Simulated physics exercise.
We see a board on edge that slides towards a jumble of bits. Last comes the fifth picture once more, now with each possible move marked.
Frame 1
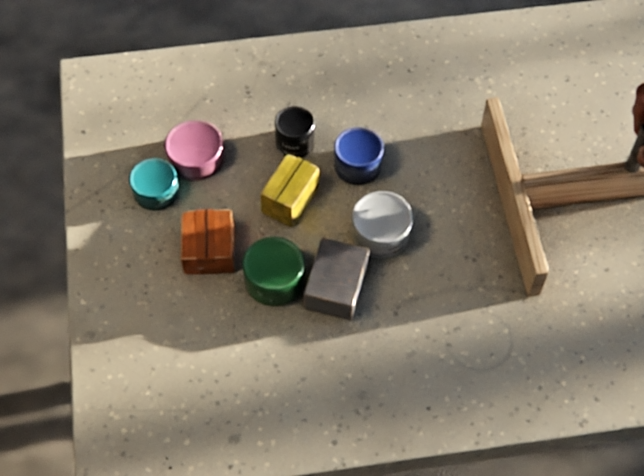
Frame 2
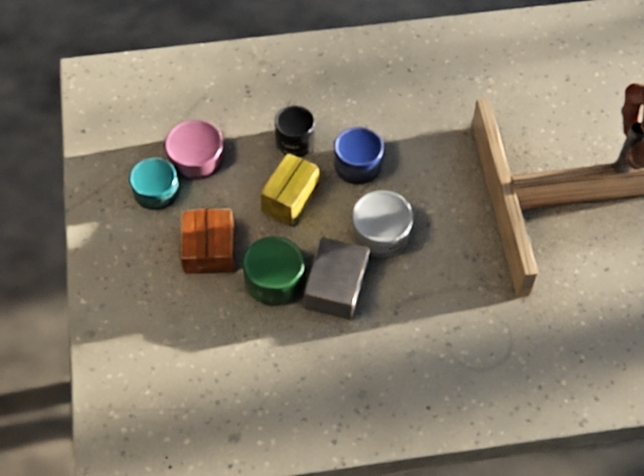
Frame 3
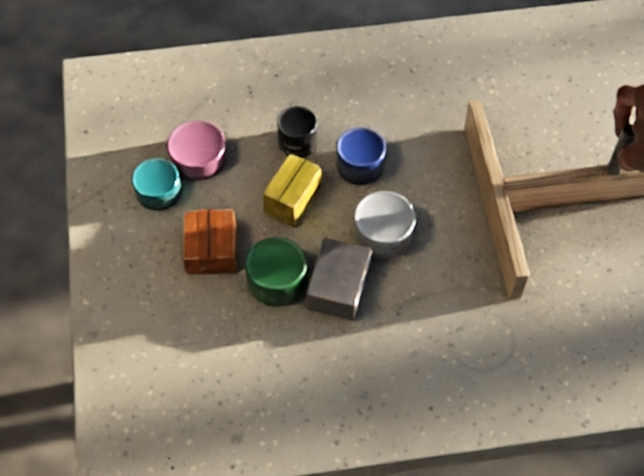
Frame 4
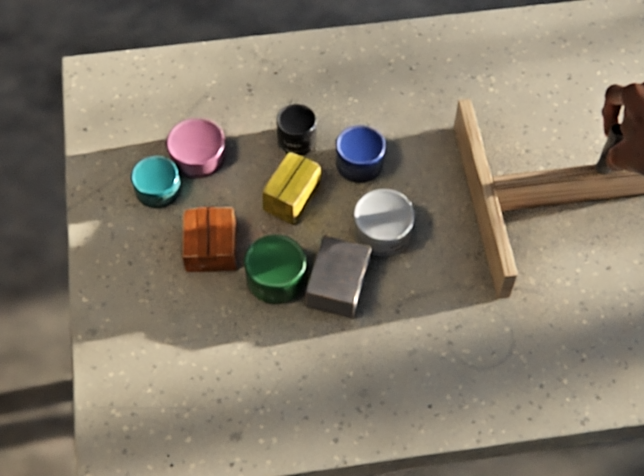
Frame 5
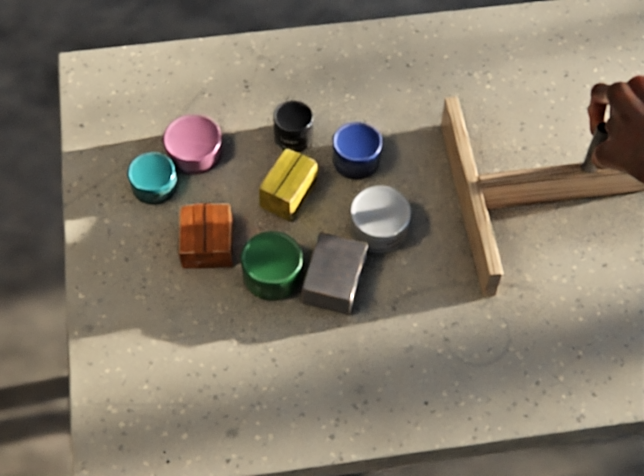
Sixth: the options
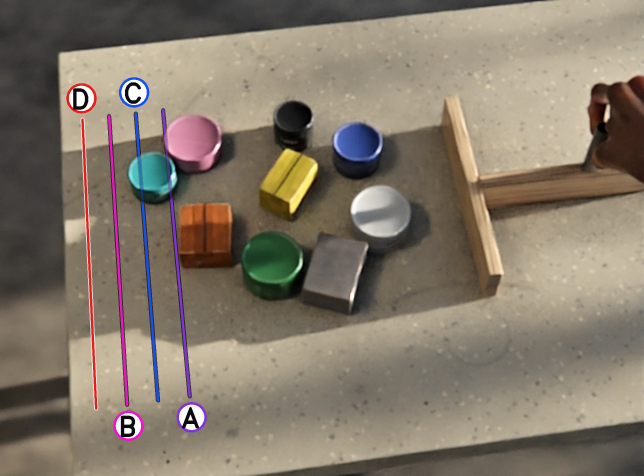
On a speckled stone surface, a hand slides an upright wooden board slowly left towards a cluster of colourful jars and boxes.
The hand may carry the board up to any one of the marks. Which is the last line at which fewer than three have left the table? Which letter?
No third one falls up to C.
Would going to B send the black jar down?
No.
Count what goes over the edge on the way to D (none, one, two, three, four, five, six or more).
By then, six or more.
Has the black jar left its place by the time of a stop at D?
By then, yes.
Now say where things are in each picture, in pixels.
Turquoise jar (155, 185); green tub (274, 272); yellow box (290, 190), in the first picture.
Board (506, 182); black jar (295, 132), in the second picture.
Board (497, 184); white jar (384, 225), in the third picture.
Board (486, 183); pink jar (196, 149), in the fourth picture.
Board (473, 181); turquoise jar (153, 179); green tub (272, 266); yellow box (289, 185), in the fifth picture.
On the marked copy, A at (175, 243); B at (117, 250); C at (146, 246); D at (89, 253).
Taking C. A third of the way, board (357, 195); black jar (289, 126); grey block (327, 281).
Two thirds of the way, board (238, 210); orange box (131, 245); green tub (158, 287).
When it is over, board (146, 221); orange box over the edge; green tub over the edge; two fallen.
As for the rest, A is within the limit but short; B drops four; D drops seven.
